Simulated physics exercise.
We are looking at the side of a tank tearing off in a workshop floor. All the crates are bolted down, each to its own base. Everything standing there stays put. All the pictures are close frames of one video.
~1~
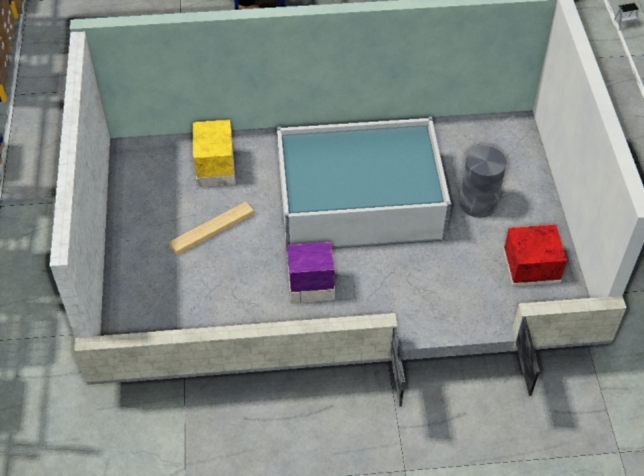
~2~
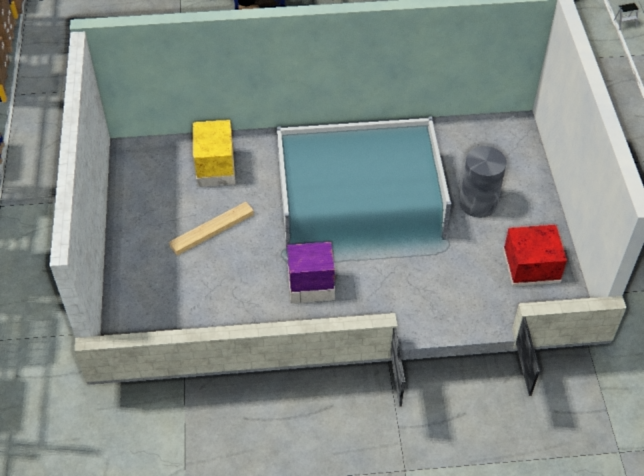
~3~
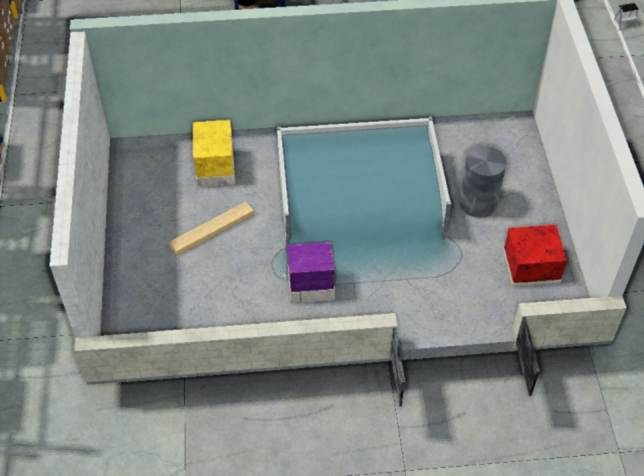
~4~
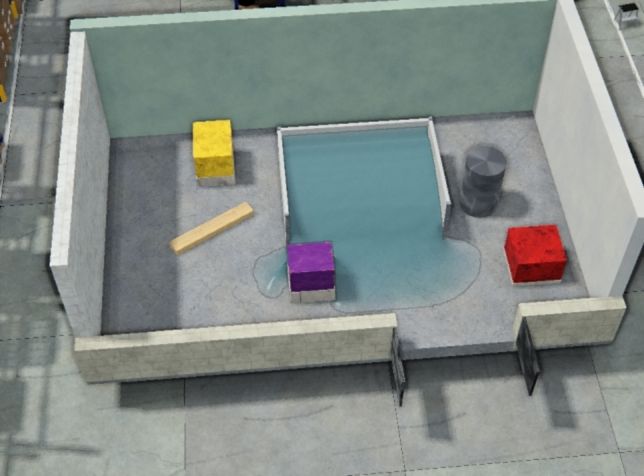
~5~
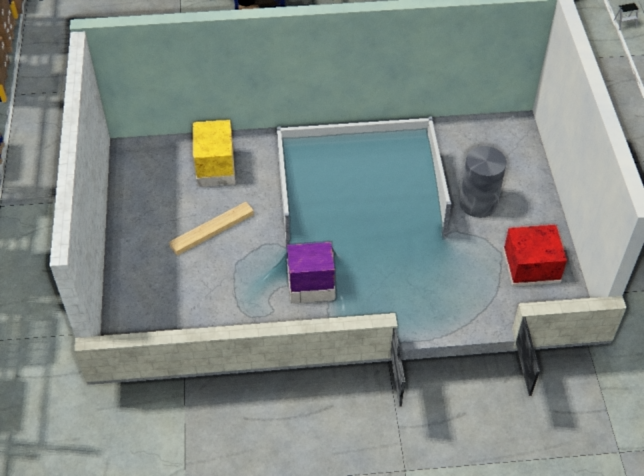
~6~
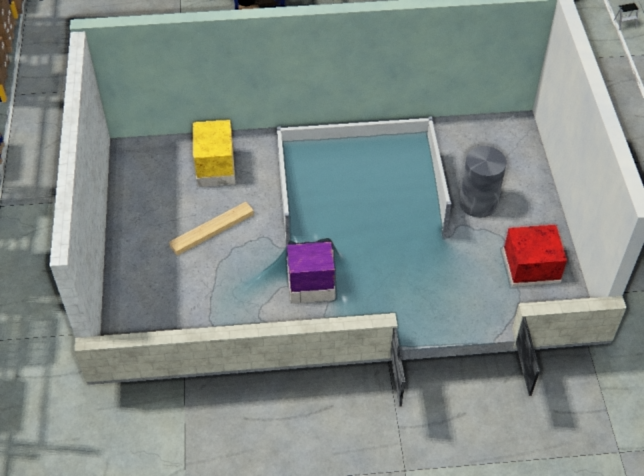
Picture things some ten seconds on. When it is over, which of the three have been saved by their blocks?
Once it is over, the yellow crate is dry, the purple crate is wet, the red crate is wet.
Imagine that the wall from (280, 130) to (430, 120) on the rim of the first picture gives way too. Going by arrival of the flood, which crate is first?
My answer: The crate marked yellow.
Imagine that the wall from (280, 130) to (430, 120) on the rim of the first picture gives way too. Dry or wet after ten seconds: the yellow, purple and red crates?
Result: Yellow crate gets overtopped, purple crate is left untouched, red crate gets overtopped.
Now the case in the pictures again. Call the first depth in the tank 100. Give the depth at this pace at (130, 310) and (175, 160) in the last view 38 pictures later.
Roughly 12 in a hundred, then 16 in a hundred.
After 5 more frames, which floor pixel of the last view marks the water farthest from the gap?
The wet edge reaches furthest near (100, 361).
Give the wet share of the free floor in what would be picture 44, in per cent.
Roughly 90 per cent.
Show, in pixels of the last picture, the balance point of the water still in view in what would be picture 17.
Point: (334, 262).
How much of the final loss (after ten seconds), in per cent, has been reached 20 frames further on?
Working it through, I arrive at 70 per cent.
A moment on, water covers 45 % of the floor; the yellow crate not reached, the purple crate water round its plinth, the red crate water round its plinth.
Next, water covers 50 % of the floor; the yellow crate not reached, the purple crate water round its plinth, the red crate water round its plinth.
Then, water covers 60 % of the floor; the yellow crate not reached, the purple crate water round its plinth, the red crate water round its plinth.
Later, water covers 90 % of the floor; the yellow crate water round its plinth, the purple crate water round its plinth, the red crate water round its plinth.
In the end, water covers 100 % of the floor; the yellow crate stayed above the water, the purple crate was topped, the red crate was topped.
